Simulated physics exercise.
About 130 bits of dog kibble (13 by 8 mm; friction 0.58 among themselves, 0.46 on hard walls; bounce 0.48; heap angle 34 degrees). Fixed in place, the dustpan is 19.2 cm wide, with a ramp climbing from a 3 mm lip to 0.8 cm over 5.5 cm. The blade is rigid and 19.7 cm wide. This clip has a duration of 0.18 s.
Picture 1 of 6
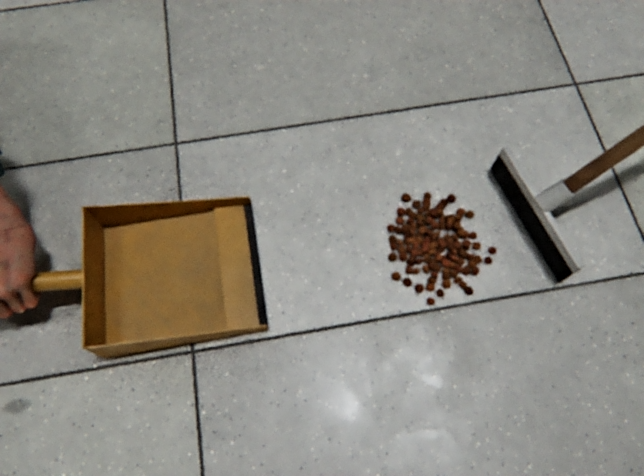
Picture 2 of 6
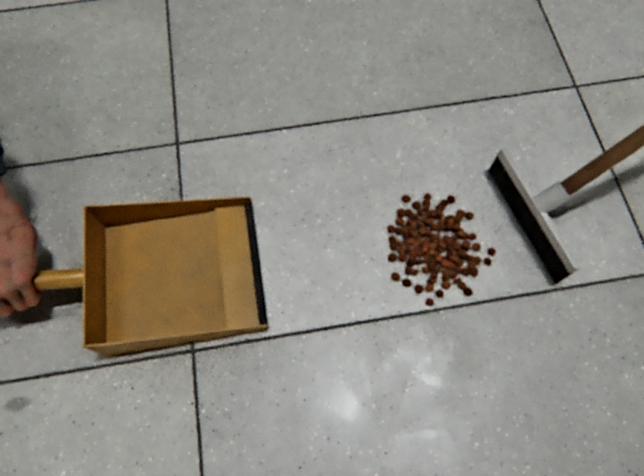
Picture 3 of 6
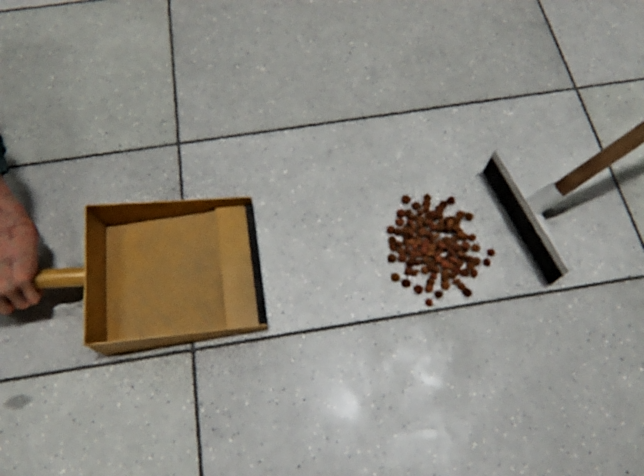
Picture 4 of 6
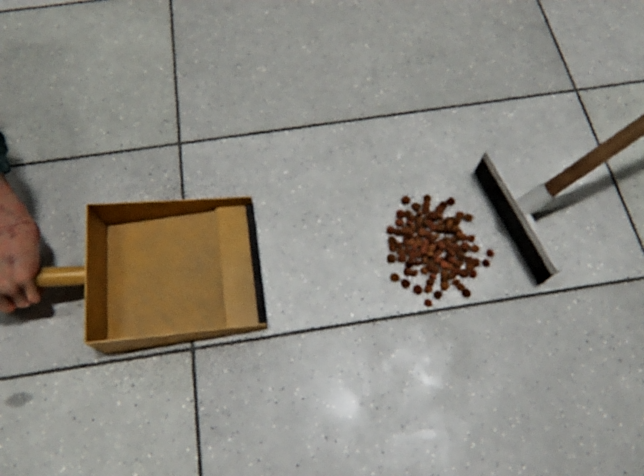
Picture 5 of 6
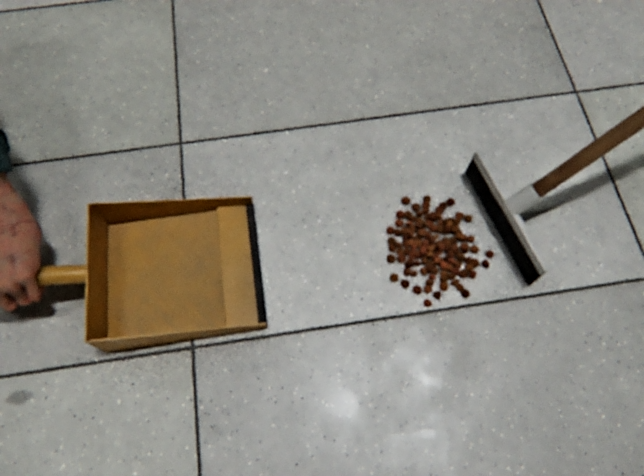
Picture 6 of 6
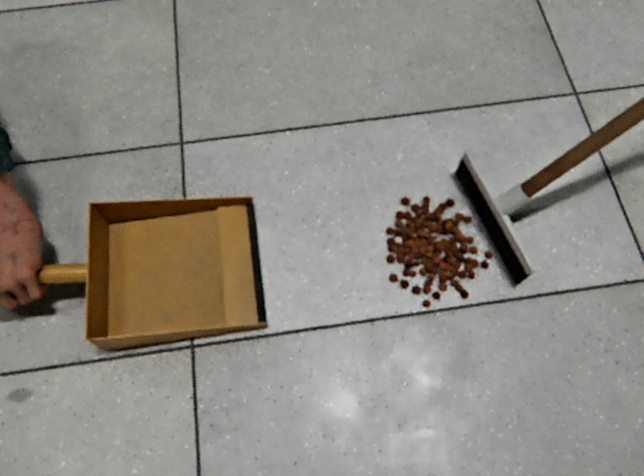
A wooden-handled flat blade sliding slowly left across grey floor tiles to a pile of brown pellets, a hand gripping a dustpan.
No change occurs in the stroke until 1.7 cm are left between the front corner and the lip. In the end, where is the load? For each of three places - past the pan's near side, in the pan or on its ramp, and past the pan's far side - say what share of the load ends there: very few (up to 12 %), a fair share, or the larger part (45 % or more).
Near side: Very few; pan: Very few; far side: Very few.
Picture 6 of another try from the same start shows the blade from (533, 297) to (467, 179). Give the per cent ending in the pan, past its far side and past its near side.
Pan 5, far 0, near 60.
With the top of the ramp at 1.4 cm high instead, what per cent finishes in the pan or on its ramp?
Close to 5 per cent then.
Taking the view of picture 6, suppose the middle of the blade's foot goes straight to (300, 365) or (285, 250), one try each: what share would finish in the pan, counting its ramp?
Close to 5 and 20 in a hundred, in that order.
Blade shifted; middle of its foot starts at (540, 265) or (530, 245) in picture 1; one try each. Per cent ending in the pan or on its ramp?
Some 15 and 10 per cent.
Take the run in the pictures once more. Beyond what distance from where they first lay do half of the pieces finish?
Somewhere around 22 centimetres.
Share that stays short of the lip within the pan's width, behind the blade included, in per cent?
Share there: Around 90 percent.
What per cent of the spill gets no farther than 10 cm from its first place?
I'd guess some 25 per cent.
Then, 0.36 s after the last picture, middle of the blade 20 cm from the lip; 0 % over the lip, far side 0 %, near side 0 %.
Then, 0.61 s after the last picture, middle of the blade 10 cm from the lip; 0 % over the lip, far side 0 %, near side 0 %.
Then, 0.96 s after the last picture, middle of the blade 4 cm from the lip; 5 % over the lip, far side 5 %, near side 0 %.
In the end, near side 0 %, pan 5 %, far side 5 %, in front of the lip or behind the blade 90 %.
